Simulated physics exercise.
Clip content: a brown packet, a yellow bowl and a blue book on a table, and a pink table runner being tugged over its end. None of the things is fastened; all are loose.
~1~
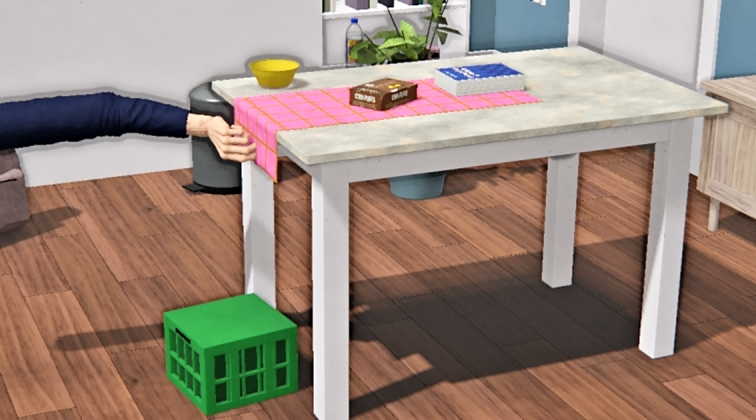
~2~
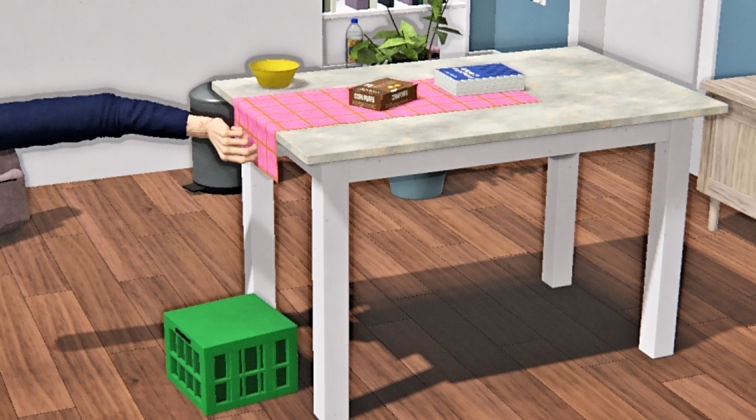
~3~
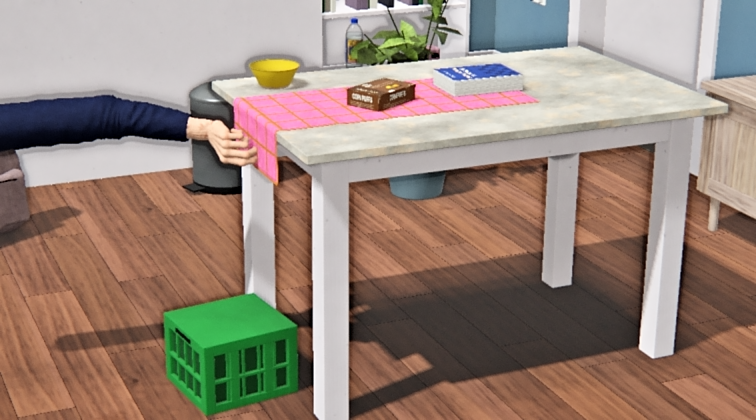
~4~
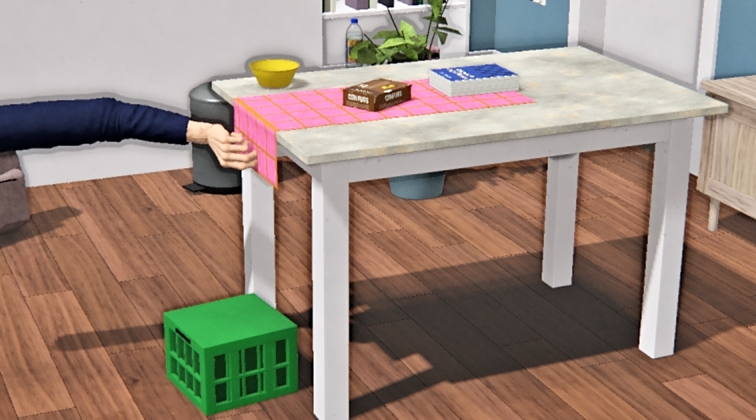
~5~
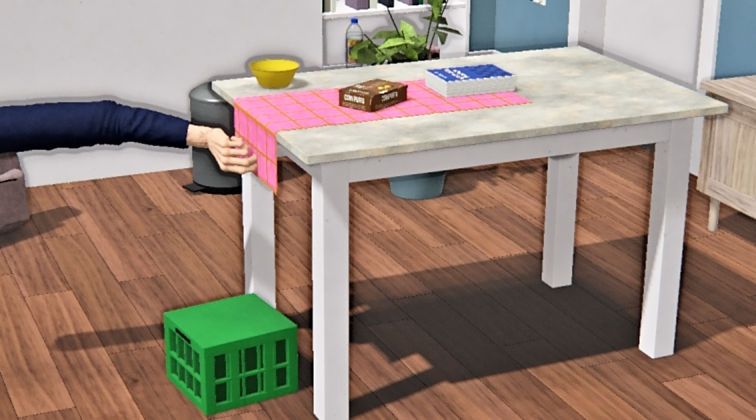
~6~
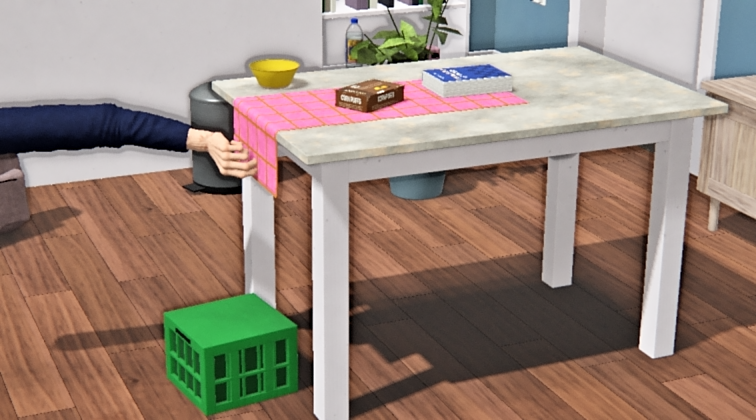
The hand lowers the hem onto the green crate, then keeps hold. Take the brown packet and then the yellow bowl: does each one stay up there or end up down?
Taken in turn, the brown packet ends up down; the yellow bowl stays put up there.
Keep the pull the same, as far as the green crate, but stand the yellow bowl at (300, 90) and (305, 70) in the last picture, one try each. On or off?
It leaves the surface in the first case and stays up top in the second.
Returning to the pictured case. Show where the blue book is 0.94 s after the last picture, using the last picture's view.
(410, 87), roughly.
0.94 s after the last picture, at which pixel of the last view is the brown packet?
I'd put it close to (308, 102).
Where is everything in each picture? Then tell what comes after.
Table runner end (277, 183); brown packet (384, 86); yellow bowl (274, 65); blue book (479, 71); top of the crate (219, 331), in the first frame.
Table runner end (278, 183), far hem (543, 102); yellow bowl (274, 65); yellow bowl stands beside the cloth, in the second frame.
Table runner end (278, 186); brown packet (381, 86), in the third frame.
Table runner end (278, 190), far hem (537, 102); yellow bowl (274, 65), in the fourth frame.
Table runner end (276, 195); brown packet (373, 87), in the fifth frame.
Table runner end (277, 198), far hem (530, 103); brown packet (370, 87); yellow bowl (274, 65); top of the crate (219, 331), in the sixth frame.
Then, 0.94 s after the last picture, hem going down; packet carried along near (308, 102); bowl unmoved.
Then, 2.06 s after the last picture, hem on the crate; packet down below near (225, 289); bowl unmoved.
At rest, hem on the crate; packet down below near (225, 289); bowl unmoved. The brown packet falls off and the yellow bowl remains up there.
